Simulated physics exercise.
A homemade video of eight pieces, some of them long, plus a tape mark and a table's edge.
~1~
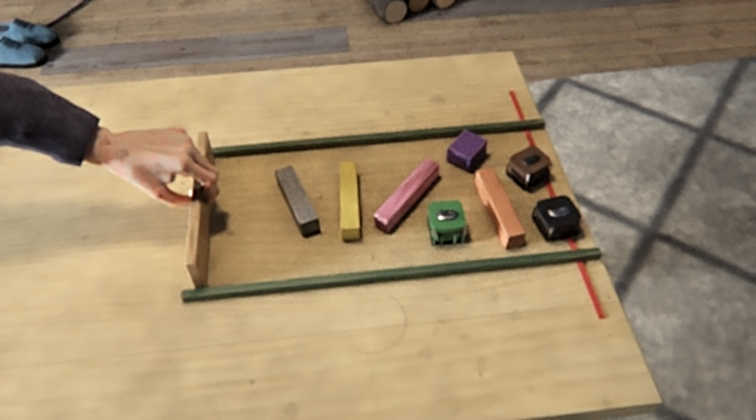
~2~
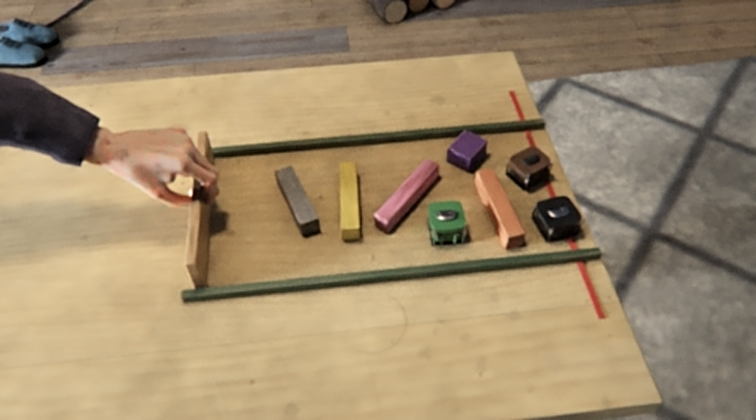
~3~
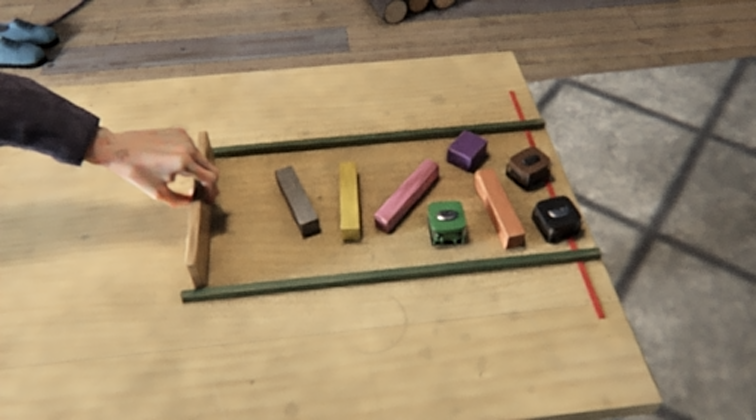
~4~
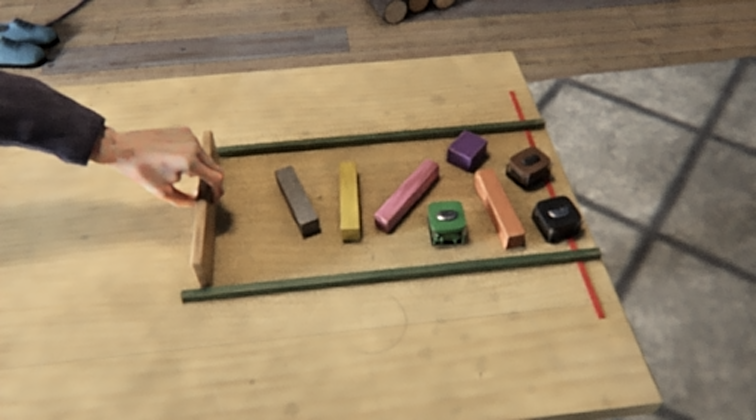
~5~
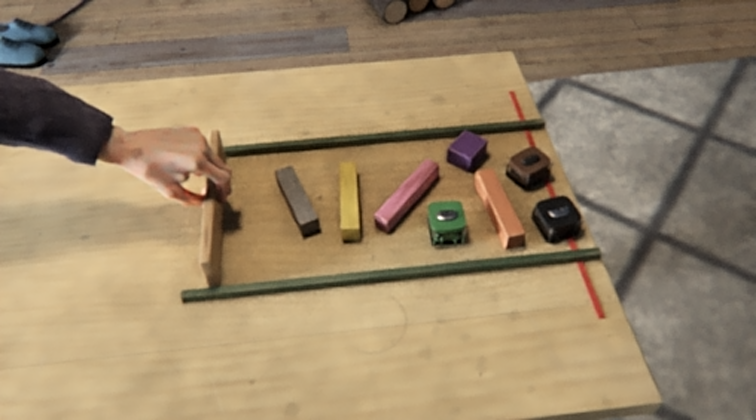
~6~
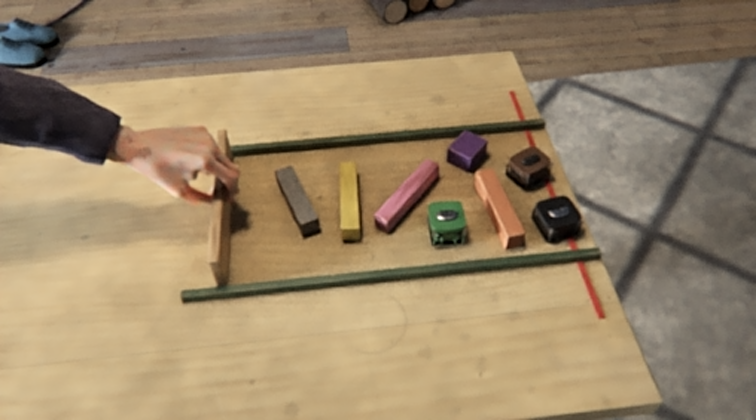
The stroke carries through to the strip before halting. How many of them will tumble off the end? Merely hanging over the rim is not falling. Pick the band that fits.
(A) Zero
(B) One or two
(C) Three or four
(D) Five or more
Five or more (D).
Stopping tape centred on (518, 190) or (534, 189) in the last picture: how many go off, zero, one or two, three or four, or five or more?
First tape: Three or four; second tape: More than four.
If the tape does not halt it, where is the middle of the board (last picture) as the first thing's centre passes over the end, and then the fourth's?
At the first moment about (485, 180), at the next about (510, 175).
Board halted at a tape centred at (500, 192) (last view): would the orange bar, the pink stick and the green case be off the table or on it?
Orange bar - stays in place, pink stick - stays in place, green case - stays in place.
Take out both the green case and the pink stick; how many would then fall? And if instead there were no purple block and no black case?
It would be 4 and 4.
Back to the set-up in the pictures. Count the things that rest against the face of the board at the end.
Number in contact with it: 2.
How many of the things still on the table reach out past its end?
That adds up to 1.
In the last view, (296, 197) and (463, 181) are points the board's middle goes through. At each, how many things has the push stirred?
1, then 8.
Early on, none off yet; black case at rest near (556, 219); brown case at rest near (529, 168); orange bar at rest near (499, 207).
Finally, the number that fall off is five or more; lost, yellow bar, pink stick, purple block, orange bar, brown case and black case.
